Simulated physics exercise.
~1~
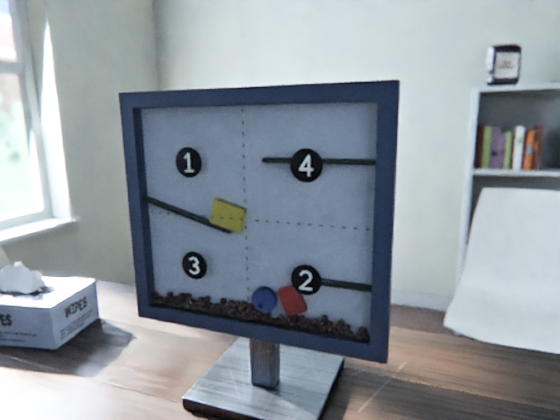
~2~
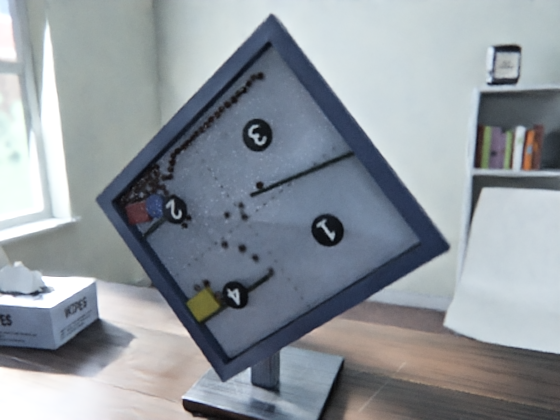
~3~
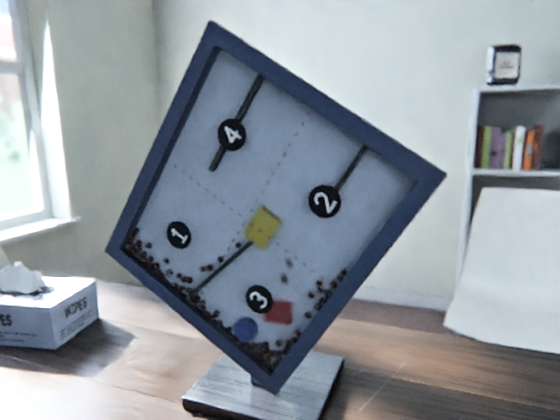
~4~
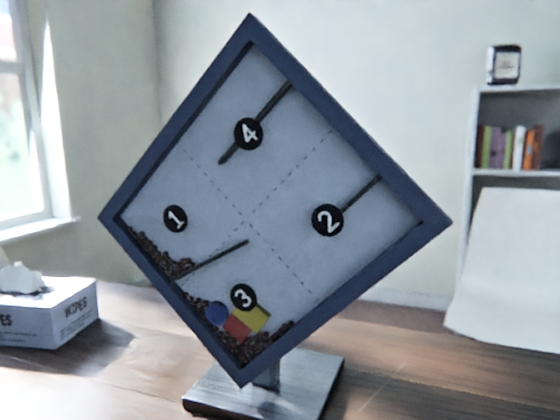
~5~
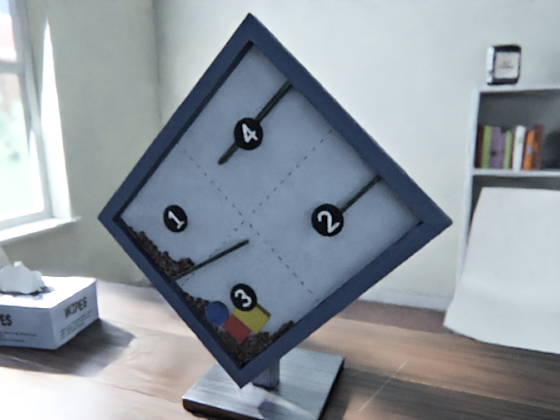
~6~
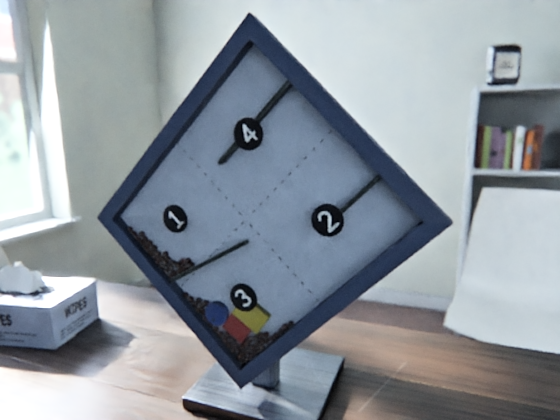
To begin with, a blue-framed, clear-faced case stands upright on a table, small dark beads along its bottom beside a blue disc and a red block, while a yellow block leans on a sloping ledge. The case turns clockwise until its numbers are upside down, the disc and red block lying at the left in quarter two, beads scattering and the yellow block down by four. Turning on, it sends beads towards the lower edges, with the yellow block near the middle. Finally it stops on one corner, beads split between quarters one and three, all three pieces resting together in three.
